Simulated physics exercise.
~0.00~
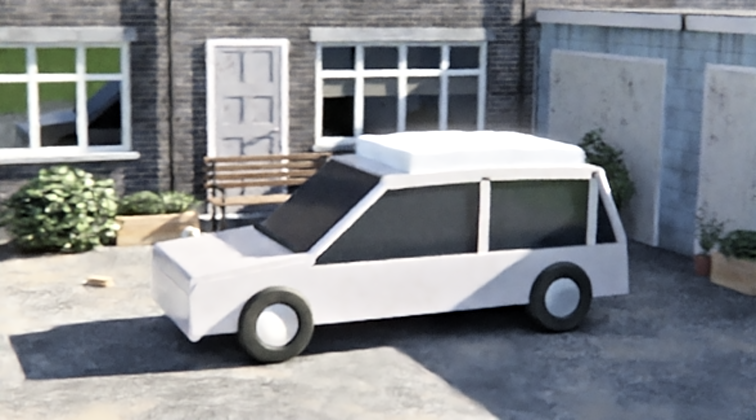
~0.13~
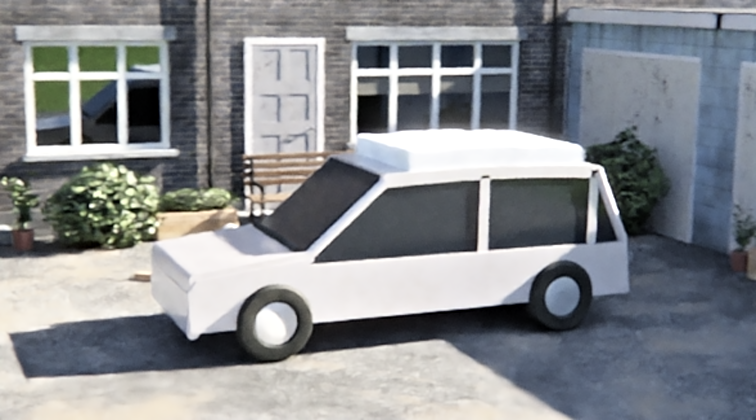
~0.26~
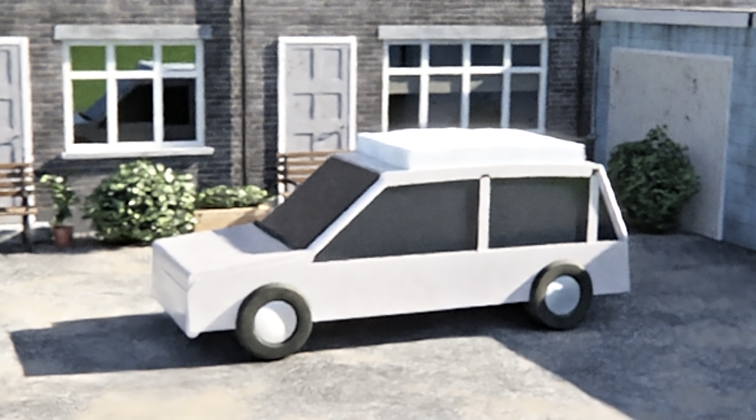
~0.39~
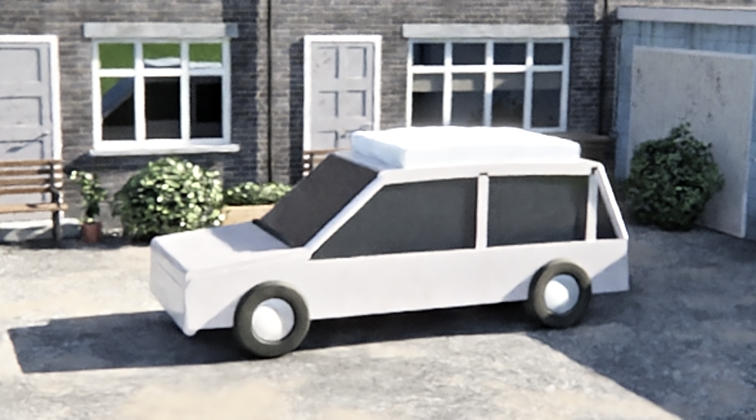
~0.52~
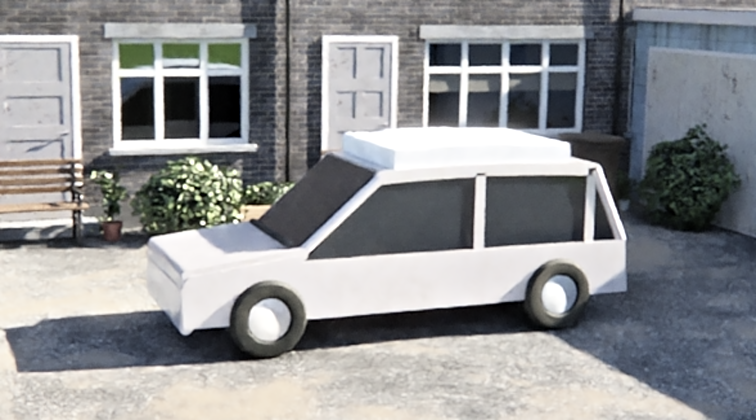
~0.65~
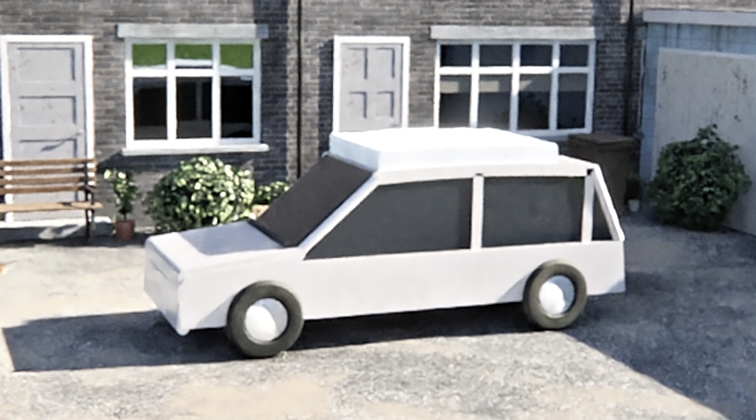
At the start, a boxy white car with a thick slab of snow on its roof rolls left past brick houses. It slows as the slab, at first barely shifting, begins to slide forward, and the slab then creeps a short way left in one piece toward the top of the windscreen.
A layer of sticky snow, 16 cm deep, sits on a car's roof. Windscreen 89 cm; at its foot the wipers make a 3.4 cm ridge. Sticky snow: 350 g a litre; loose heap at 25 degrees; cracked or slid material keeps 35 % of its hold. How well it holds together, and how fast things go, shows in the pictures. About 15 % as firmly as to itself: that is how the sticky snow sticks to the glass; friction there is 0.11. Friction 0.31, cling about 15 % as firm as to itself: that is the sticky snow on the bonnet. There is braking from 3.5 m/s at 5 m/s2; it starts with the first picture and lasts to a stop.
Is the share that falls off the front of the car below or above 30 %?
It ends up short of 30 per cent.
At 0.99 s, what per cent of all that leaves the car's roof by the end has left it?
Around 60 out of 100.
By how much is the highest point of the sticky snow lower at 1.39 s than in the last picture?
Measured change: About 0 cm.
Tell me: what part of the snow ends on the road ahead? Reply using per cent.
Estimate: Near 4 %.
After 0.99 s, 79 % of the snow is on the roof, 21 % on the glass, none on the bonnet and none has gone off the nose.
After 1.39 s, 67 % of the snow is on the roof, 18 % on the glass, 15 % on the bonnet and none has gone off the nose.
After 1.80 s, 67 % of the snow is on the roof, 6 % on the glass, 24 % on the bonnet and 3 % has gone off the nose.
After 2.20 s, 67 % of the snow is on the roof, 5 % on the glass, 24 % on the bonnet and 4 % has gone off the nose.
After 2.30 s, 67 % of the snow is on the roof, 5 % on the glass, 24 % on the bonnet and 4 % has gone off the nose.
